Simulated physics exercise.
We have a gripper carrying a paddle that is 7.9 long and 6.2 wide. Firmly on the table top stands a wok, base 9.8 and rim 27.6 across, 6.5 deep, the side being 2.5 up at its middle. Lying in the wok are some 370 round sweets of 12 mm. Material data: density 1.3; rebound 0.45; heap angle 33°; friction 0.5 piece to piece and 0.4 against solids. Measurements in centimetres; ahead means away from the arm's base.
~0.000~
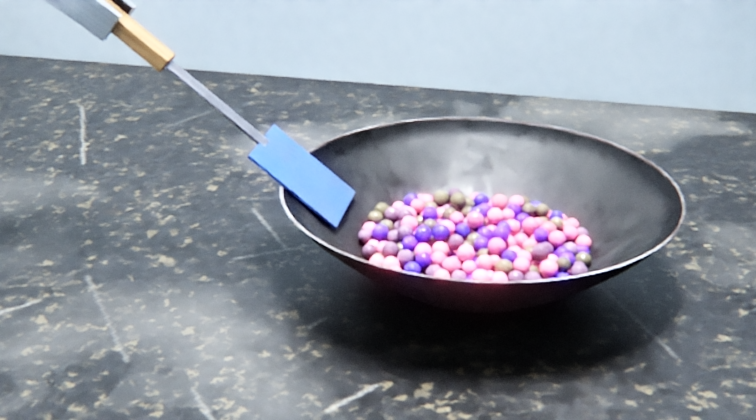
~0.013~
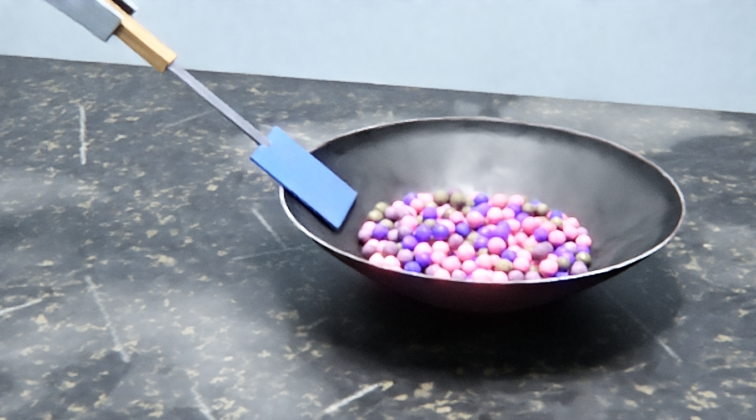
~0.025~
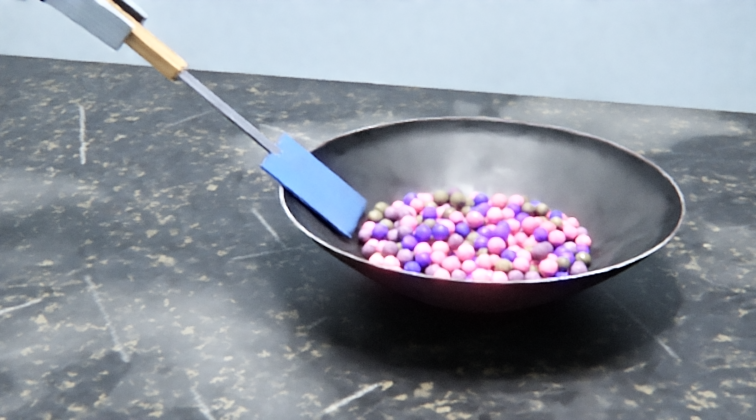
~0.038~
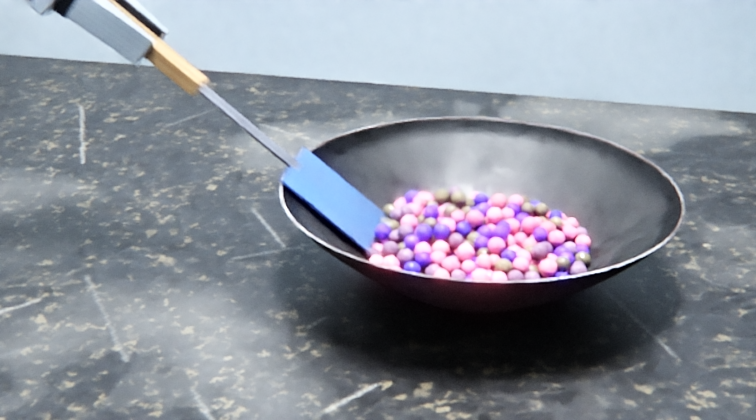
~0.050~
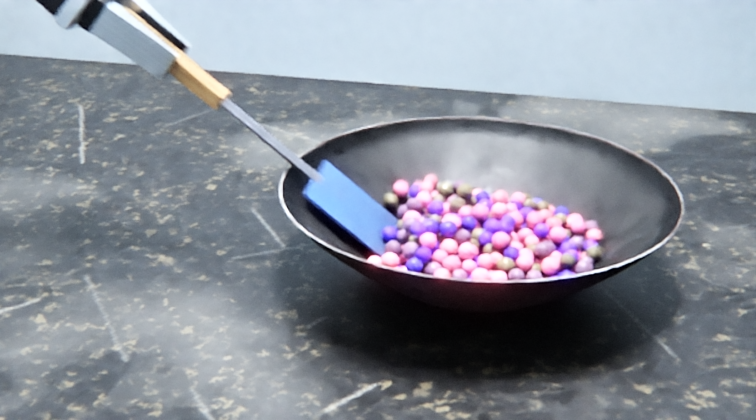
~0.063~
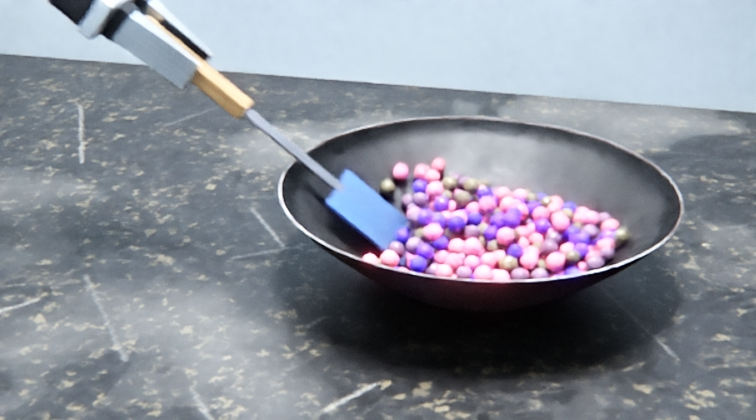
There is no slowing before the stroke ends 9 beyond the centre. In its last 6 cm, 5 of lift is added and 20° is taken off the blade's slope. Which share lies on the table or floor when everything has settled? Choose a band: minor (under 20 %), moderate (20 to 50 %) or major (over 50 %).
Moderate.
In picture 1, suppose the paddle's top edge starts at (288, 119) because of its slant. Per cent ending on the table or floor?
Near 45 in a hundred.
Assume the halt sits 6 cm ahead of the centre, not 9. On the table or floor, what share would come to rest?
Estimate: Approx. 20 %.
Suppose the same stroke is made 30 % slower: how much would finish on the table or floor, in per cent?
Roughly 25 per cent, I'd say.
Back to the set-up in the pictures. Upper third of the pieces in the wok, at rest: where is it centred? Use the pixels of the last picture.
The centre sits close to (577, 241).
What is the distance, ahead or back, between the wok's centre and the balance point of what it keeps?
It sits some 3.5 centimetres ahead of centre.
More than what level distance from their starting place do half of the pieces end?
Roughly 5 cm.
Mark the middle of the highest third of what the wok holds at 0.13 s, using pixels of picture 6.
The middle sits at approx. (549, 213).
By 0.09 s, sloping 38°, highest piece 8 above the table; 368 in the wok.
By 0.13 s, sloping 33°, highest piece 10 above the table; 365 in the wok, 3 on the blade or in flight.
By 0.34 s, sloping 18°, highest piece 26 above the table; 257 in the wok, 36 on the table or floor, 75 on the blade or in flight.
By 1.39 s, sloping 18°, highest piece 5 above the table; 255 in the wok, 113 on the table or floor.
Final count, 255 in the wok, 113 on the table or floor. That is 31 % on the table or floor.
